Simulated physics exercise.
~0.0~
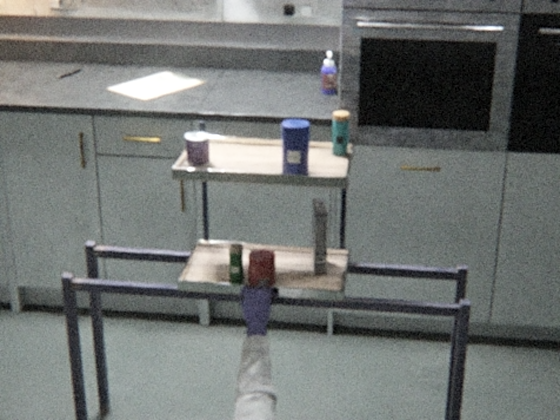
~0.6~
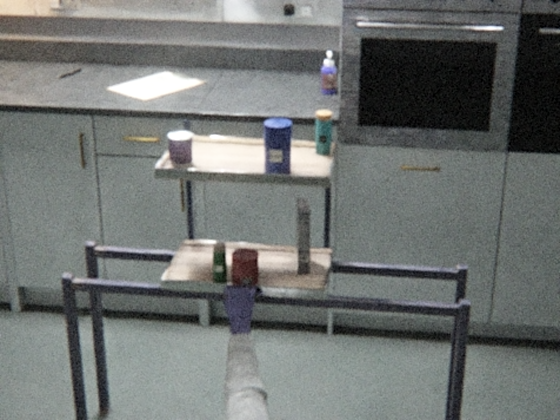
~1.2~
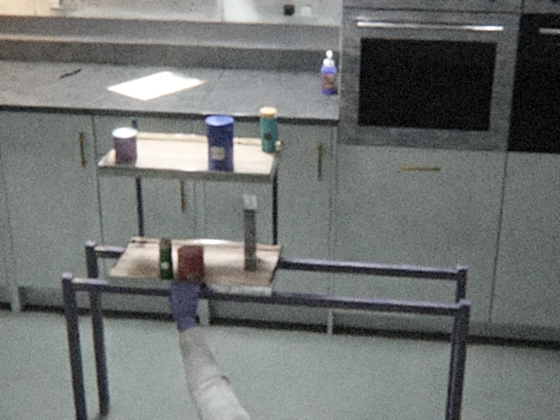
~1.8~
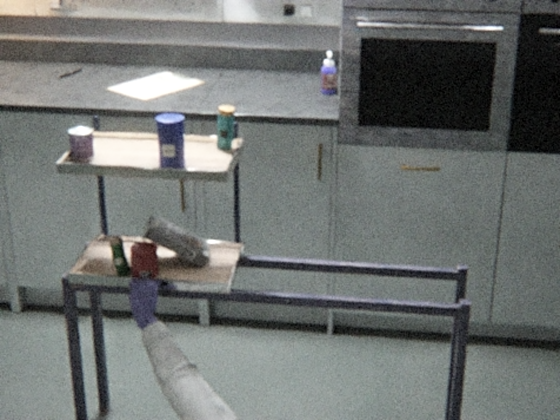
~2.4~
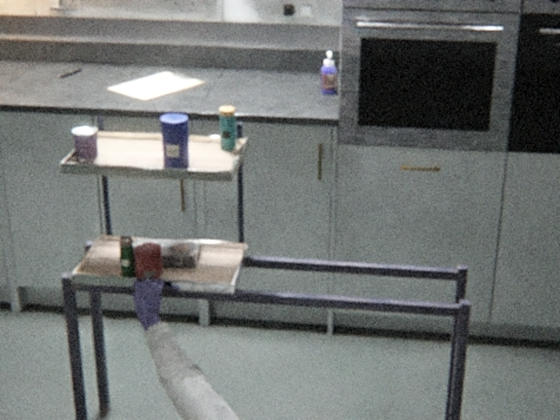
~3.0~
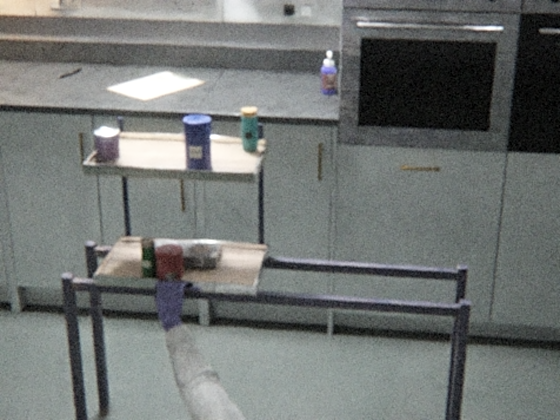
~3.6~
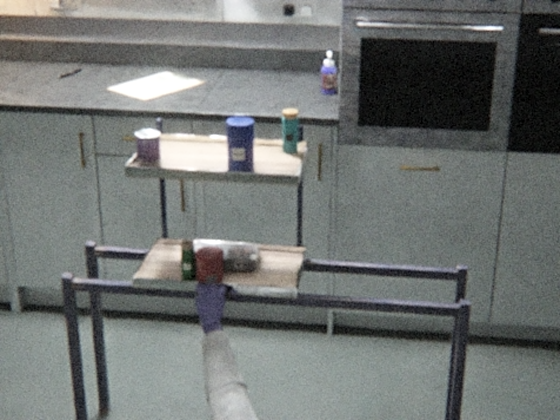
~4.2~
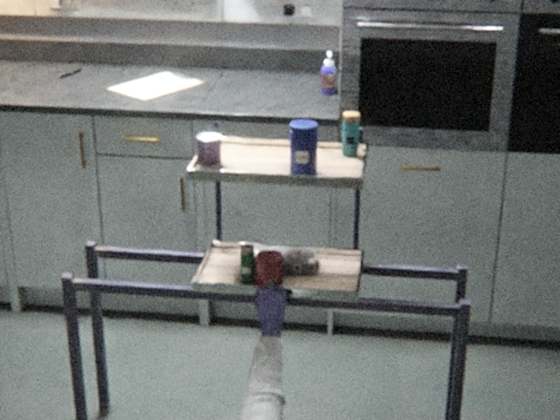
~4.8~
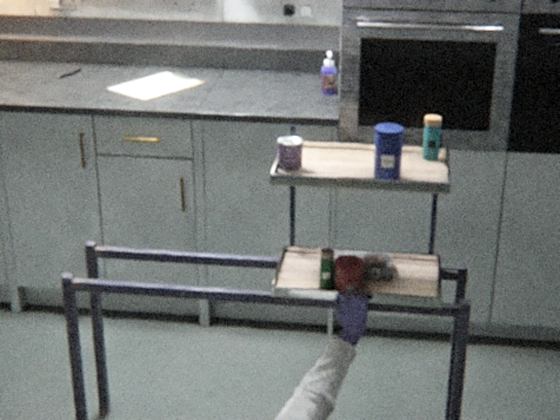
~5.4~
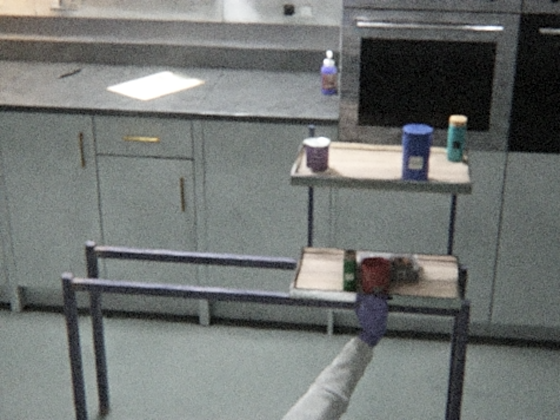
In the video, a gloved hand moves a two-level rack holding several containers left along rails, and a grey packet on the lower tray topples over; the hand then moves the rack far right, where the packet remains lying down while the other containers stand.
